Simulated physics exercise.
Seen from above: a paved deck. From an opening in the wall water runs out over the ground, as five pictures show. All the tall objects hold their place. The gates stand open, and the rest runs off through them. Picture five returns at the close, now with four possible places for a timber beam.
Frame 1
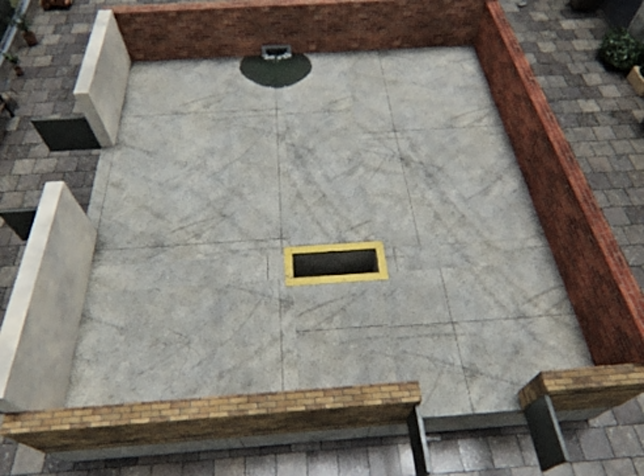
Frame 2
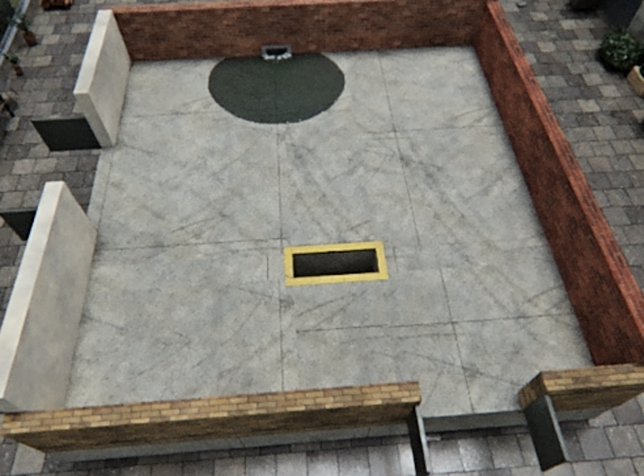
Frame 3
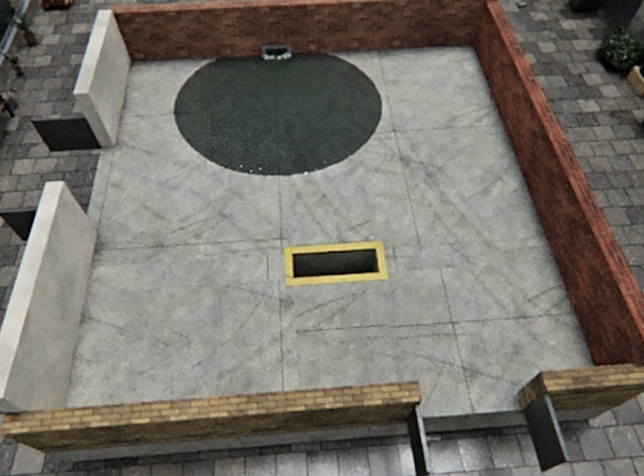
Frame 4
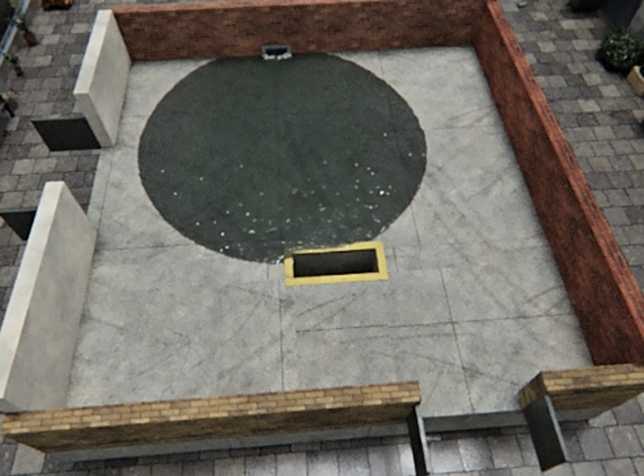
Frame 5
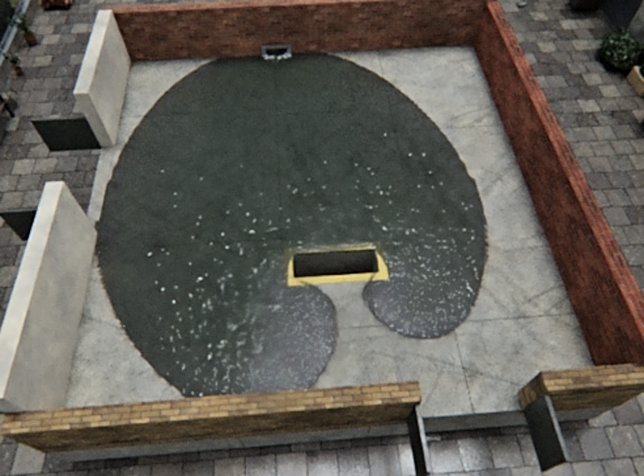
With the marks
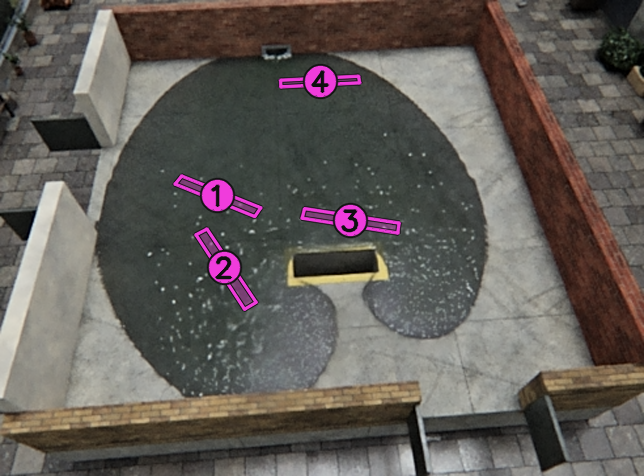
Dark water spreading from an outlet in the brick wall across a paved deck, reaching a yellow-edged gully and parting around it.
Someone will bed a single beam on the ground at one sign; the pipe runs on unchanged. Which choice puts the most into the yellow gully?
Place 1.
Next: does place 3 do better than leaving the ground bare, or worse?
Place 3 is worse.
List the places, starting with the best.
The order is 1, 2, 4, 3.
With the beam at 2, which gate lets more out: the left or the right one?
The right one.
On the marked copy, 1 from (178, 180) to (257, 212); 2 from (201, 231) to (250, 305); 3 from (303, 213) to (398, 228); 4 from (280, 83) to (359, 79).
If 1 is chosen, about 51 % of the stream runs into the yellow gully, about 46 % out by the gates.
If 2 is chosen, about 32 % of the stream runs into the yellow gully, about 65 % out by the gates.
If 3 is chosen, about 8 % of the stream runs into the yellow gully, about 89 % out by the gates.
If 4 is chosen, about 14 % of the stream runs into the yellow gully, about 83 % out by the gates.
